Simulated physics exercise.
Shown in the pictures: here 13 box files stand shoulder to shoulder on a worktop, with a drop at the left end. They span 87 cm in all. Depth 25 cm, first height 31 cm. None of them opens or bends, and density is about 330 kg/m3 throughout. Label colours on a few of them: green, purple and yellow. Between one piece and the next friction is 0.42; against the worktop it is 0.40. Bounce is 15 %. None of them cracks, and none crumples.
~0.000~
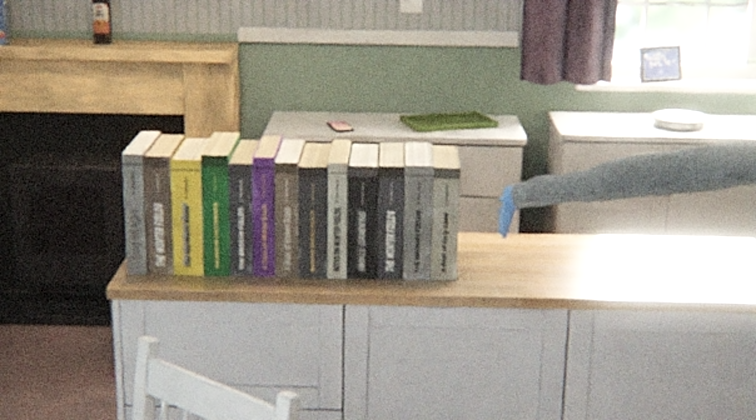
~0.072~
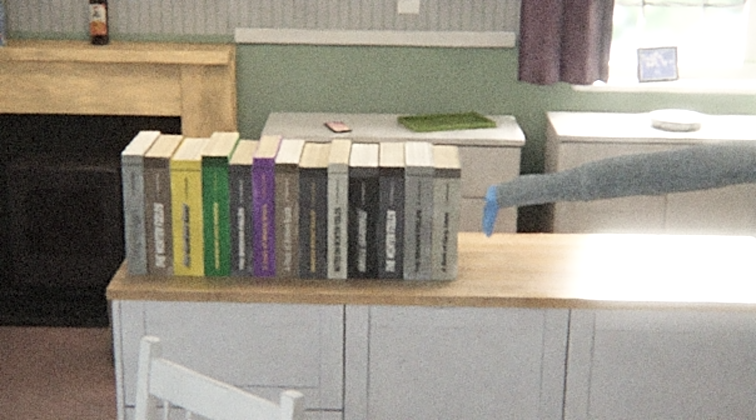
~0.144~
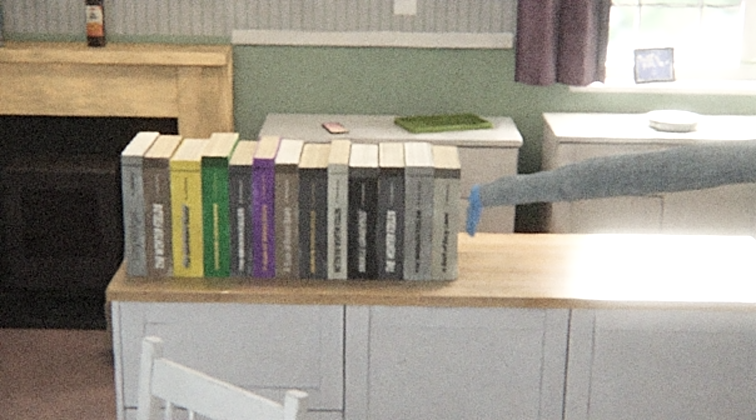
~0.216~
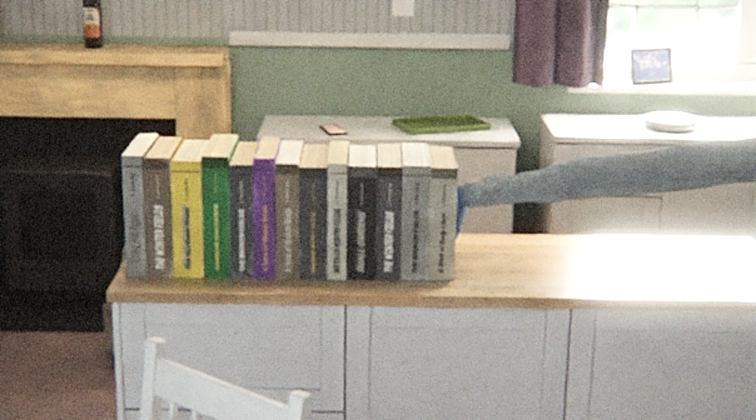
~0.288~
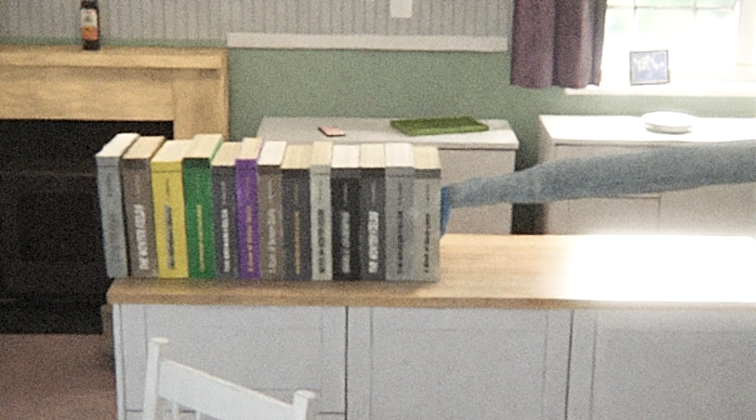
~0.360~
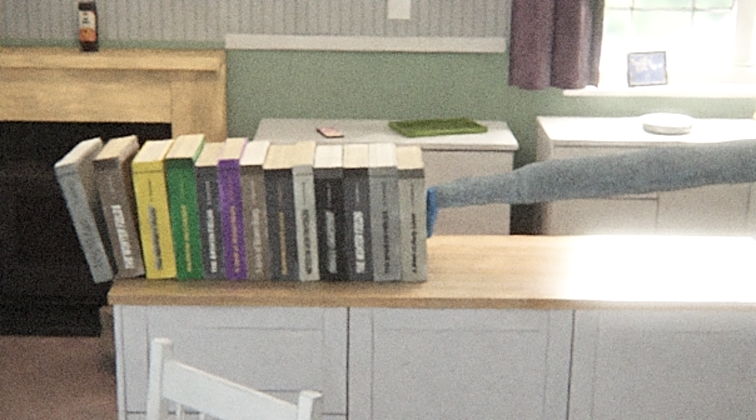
A gloved hand reaching in from the right and pushing a row of book-like files leftward along a worktop, the leftmost ones tilting.
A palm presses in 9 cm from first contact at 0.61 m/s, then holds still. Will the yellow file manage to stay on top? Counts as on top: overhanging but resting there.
No.
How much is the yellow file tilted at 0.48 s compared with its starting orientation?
Something like 15°, more or less.
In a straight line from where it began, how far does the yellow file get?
Straight-line shift: Approx. 85 cm.
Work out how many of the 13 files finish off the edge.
The number is 4.
After 0.48 s, none of the 13 files off the edge, 13 disturbed; yellow file leaning 16°; green file leaning 16°.
After 0.80 s, 2 of the 13 files off the edge; yellow file leaning 61°; green file leaning 37°.
After 1.26 s, 4 of the 13 files off the edge; yellow file on its side; green file on its side.
By the end (1.7 s), 4 of the 13 files off the edge; yellow file on its side; green file on its side; purple file on its side.
